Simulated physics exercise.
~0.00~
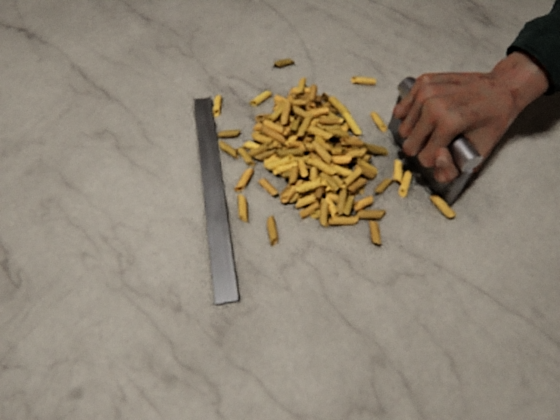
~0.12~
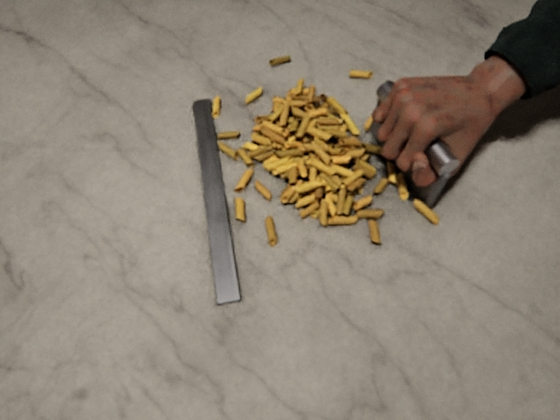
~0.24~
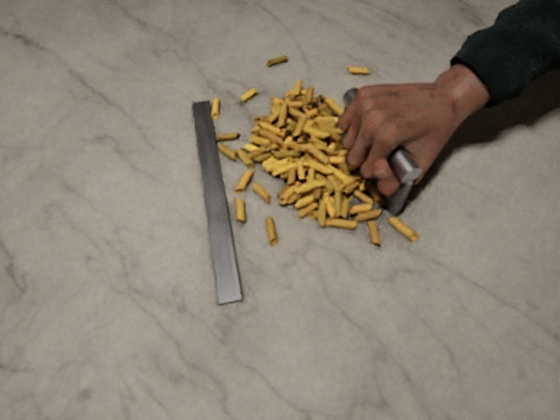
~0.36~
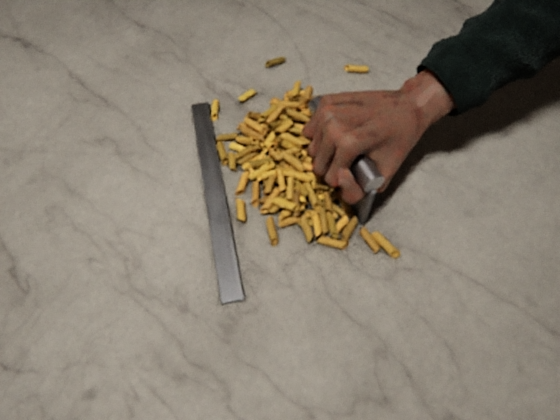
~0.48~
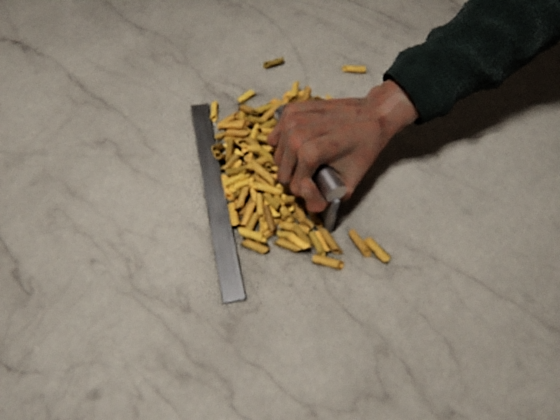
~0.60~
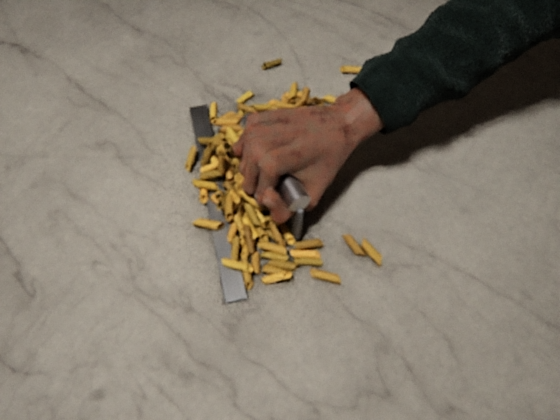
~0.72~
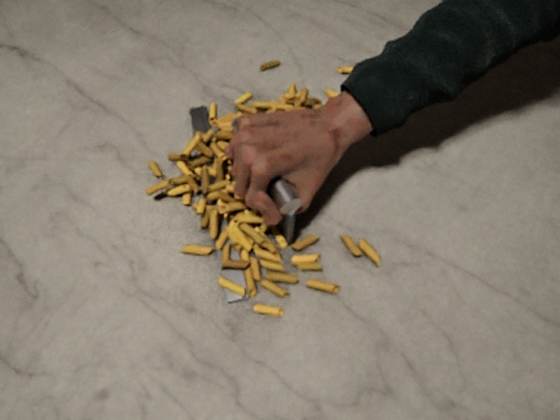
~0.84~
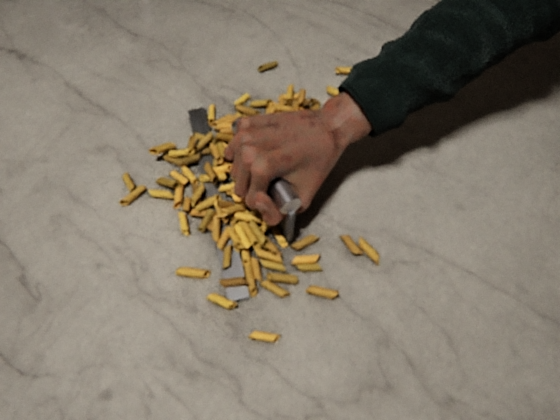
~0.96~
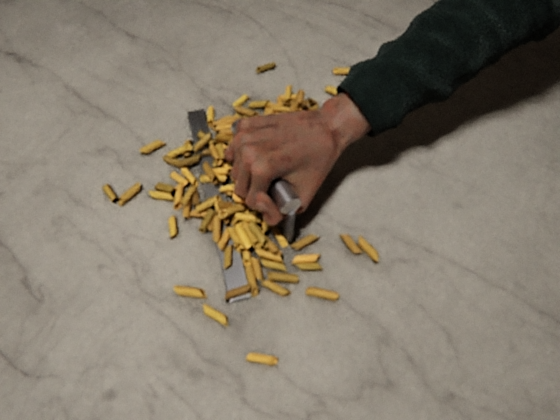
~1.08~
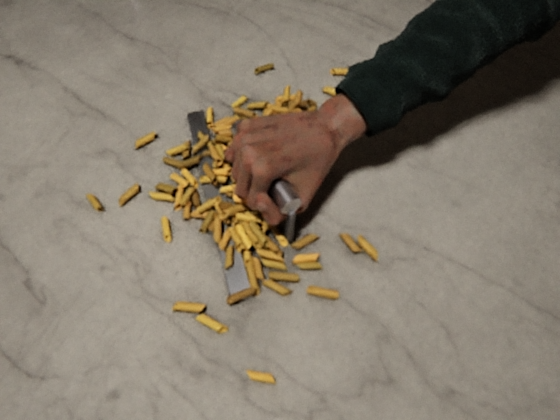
We see a hand in a dark green sleeve push a heap of yellow pasta tubes leftward with a metal scraper across a marble surface. The pieces spill over a flat grey strip and scatter beyond it, and the hand stops, leaving some on the strip.
